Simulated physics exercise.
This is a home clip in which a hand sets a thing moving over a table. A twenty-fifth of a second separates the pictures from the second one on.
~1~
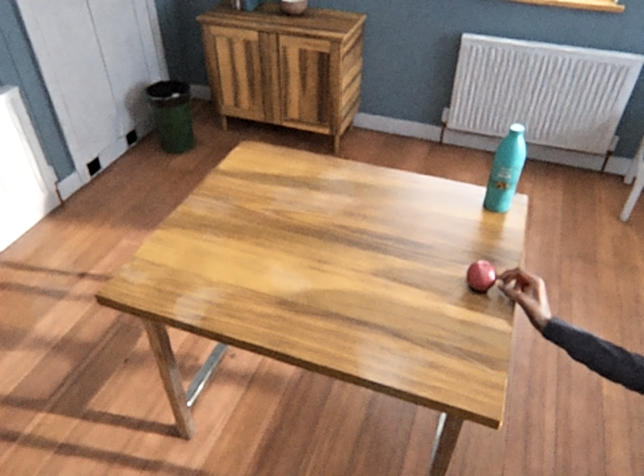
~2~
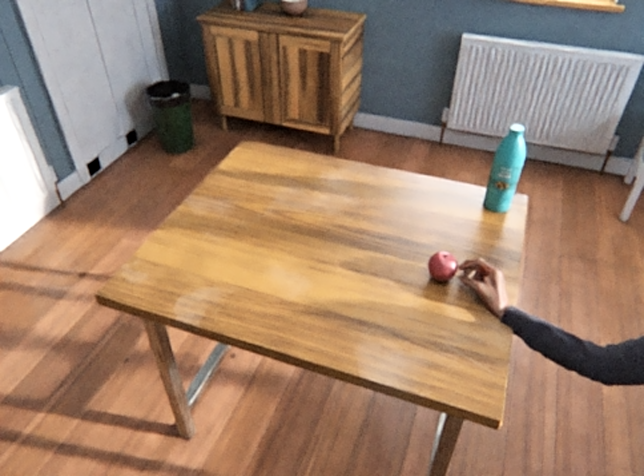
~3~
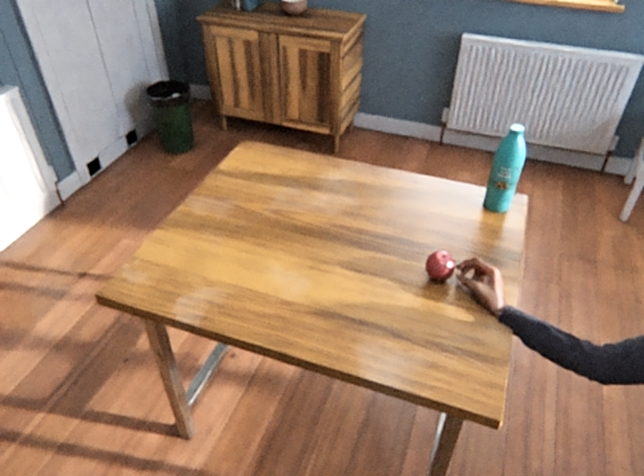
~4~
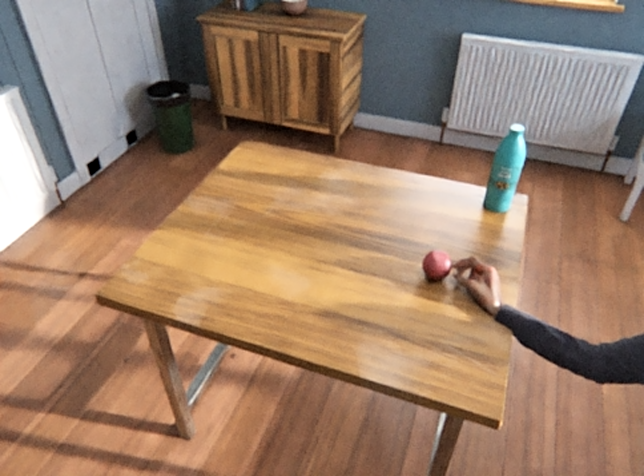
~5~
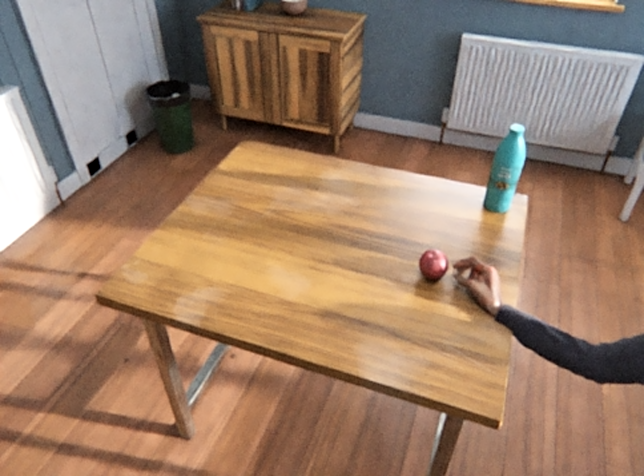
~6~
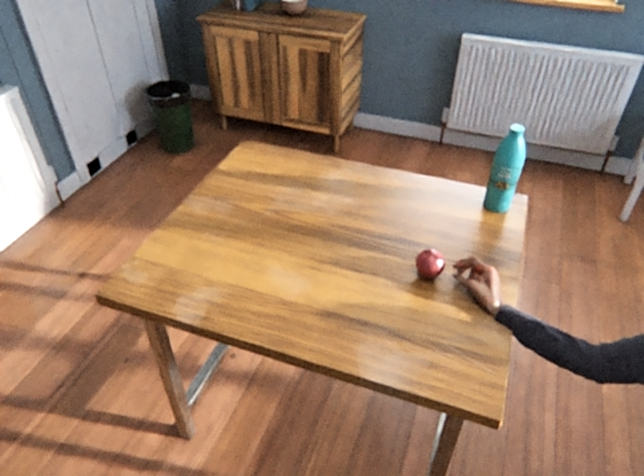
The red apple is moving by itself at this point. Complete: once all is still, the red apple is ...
On the table.
Then, 0.20 s past the last view, red apple displaced about its own width near (415, 260).
Then, 0.50 s past the last view, red apple displaced about its own width near (400, 256).
Finally, moved from the start, red apple. Final places as the last picture's camera would see them, red apple near (392, 254).
